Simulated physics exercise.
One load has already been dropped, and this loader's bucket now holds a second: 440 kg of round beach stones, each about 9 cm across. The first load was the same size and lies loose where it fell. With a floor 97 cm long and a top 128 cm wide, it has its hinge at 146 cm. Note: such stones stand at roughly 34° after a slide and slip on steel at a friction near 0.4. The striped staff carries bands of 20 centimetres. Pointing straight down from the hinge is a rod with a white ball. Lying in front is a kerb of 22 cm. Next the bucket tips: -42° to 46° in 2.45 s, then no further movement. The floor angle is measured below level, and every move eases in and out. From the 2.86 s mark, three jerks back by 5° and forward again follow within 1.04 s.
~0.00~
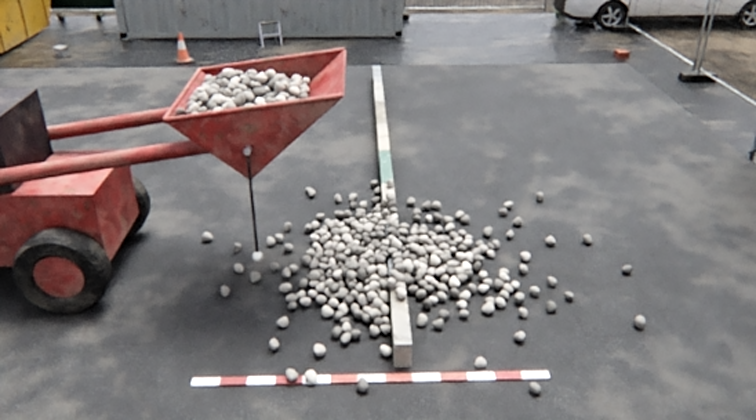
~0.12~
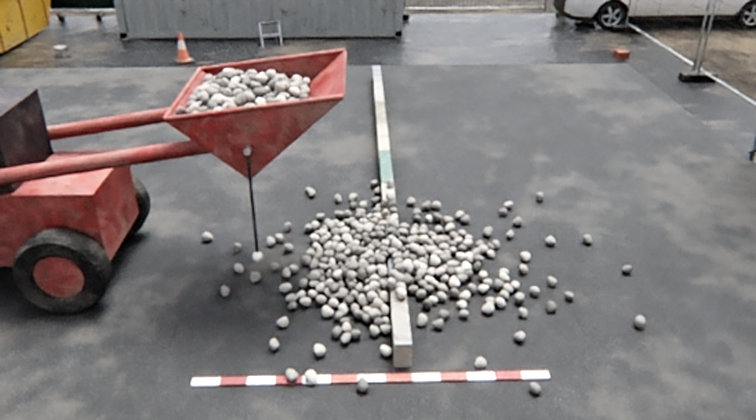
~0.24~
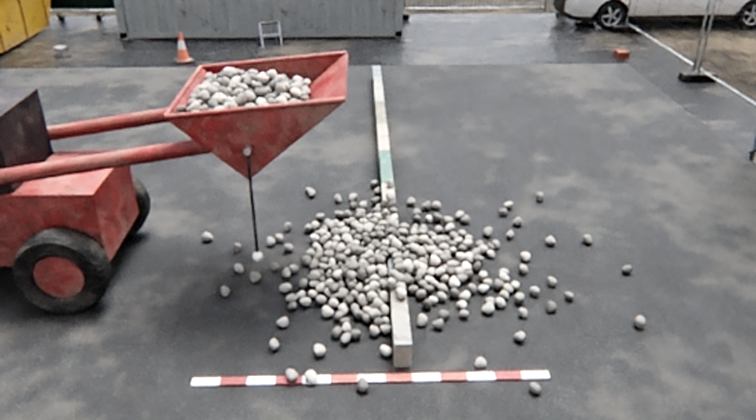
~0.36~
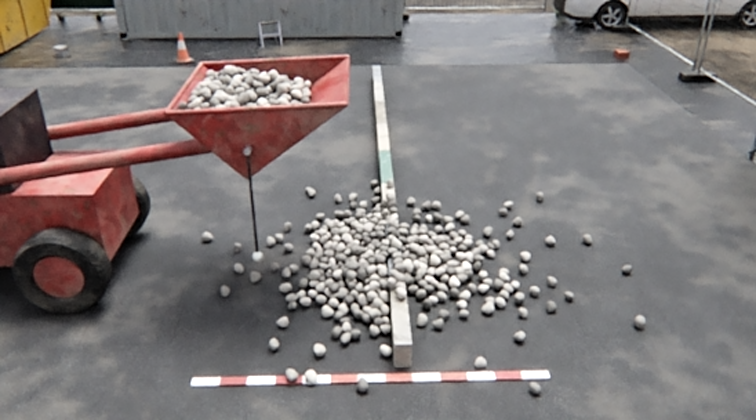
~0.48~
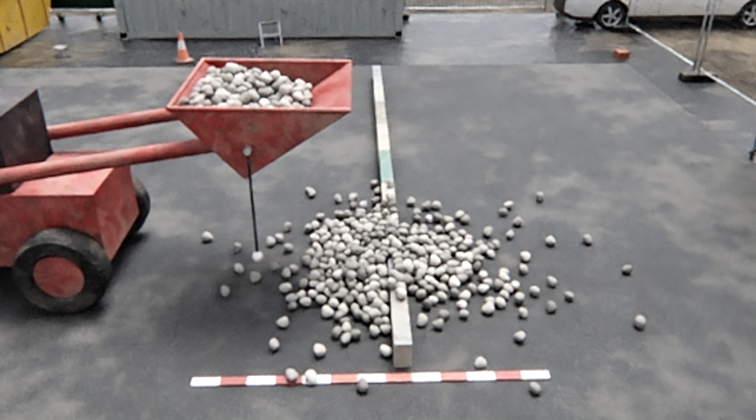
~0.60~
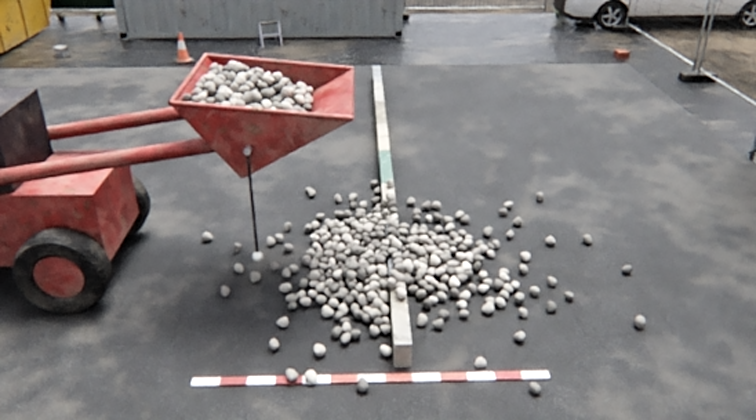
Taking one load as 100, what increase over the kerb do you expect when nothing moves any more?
23 out of 100.
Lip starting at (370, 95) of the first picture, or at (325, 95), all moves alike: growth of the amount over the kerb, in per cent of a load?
About 55 per cent for the first, 10 per cent for the second.
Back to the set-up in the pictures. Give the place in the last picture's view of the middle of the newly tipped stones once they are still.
The middle ends up near (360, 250).
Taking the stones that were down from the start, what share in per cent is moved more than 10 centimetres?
Roughly 25 % of them.
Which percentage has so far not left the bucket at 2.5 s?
Held: Around 0 % of the load.
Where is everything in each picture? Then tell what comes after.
Lip at (343, 96), floor tilted -42°, highest stones at (251, 80). The earlier load is highest near (393, 241), 27 cm above ground level, 68 % on this side of the kerb, 32 % over the kerb, in the first frame.
The bucket is at -41°, its lip at (343, 97); the top of the load is at (246, 79); the stones move at 0.0 m/s on average, in the second frame.
Lip at (345, 100), floor tilted -40°, highest stones at (245, 79); the stones move at 0.1 m/s on average, in the third frame.
Lip at (347, 104), floor tilted -37°, highest stones at (236, 79); the stones move at 0.1 m/s on average, in the fourth frame.
The bucket is at -33°, its lip at (350, 111); the top of the load is at (226, 77); the stones move at 0.1 m/s on average, in the fifth frame.
Lip at (353, 118), floor tilted -29°, highest stones at (223, 74); the stones move at 0.2 m/s on average, in the sixth frame.
After 1.8 s the floor is at 32°; in per cent of one load, 83 in the bucket, 85 on this side of the kerb, 32 over the kerb; the foremost stones are at (571, 255).
After 2.5 s the floor is at 46°; in per cent of one load, 1 in the bucket, 150 on this side of the kerb, 50 over the kerb; the foremost stones are at (571, 255).
After 4.3 s the floor is at 46°; in per cent of one load, 0 in the bucket, 145 on this side of the kerb, 55 over the kerb; the foremost stones are at (574, 259).
After 7.2 s the floor is at 46°; in per cent of one load, 0 in the bucket, 145 on this side of the kerb, 55 over the kerb; the foremost stones are at (574, 259). Net gain over the kerb, 23.
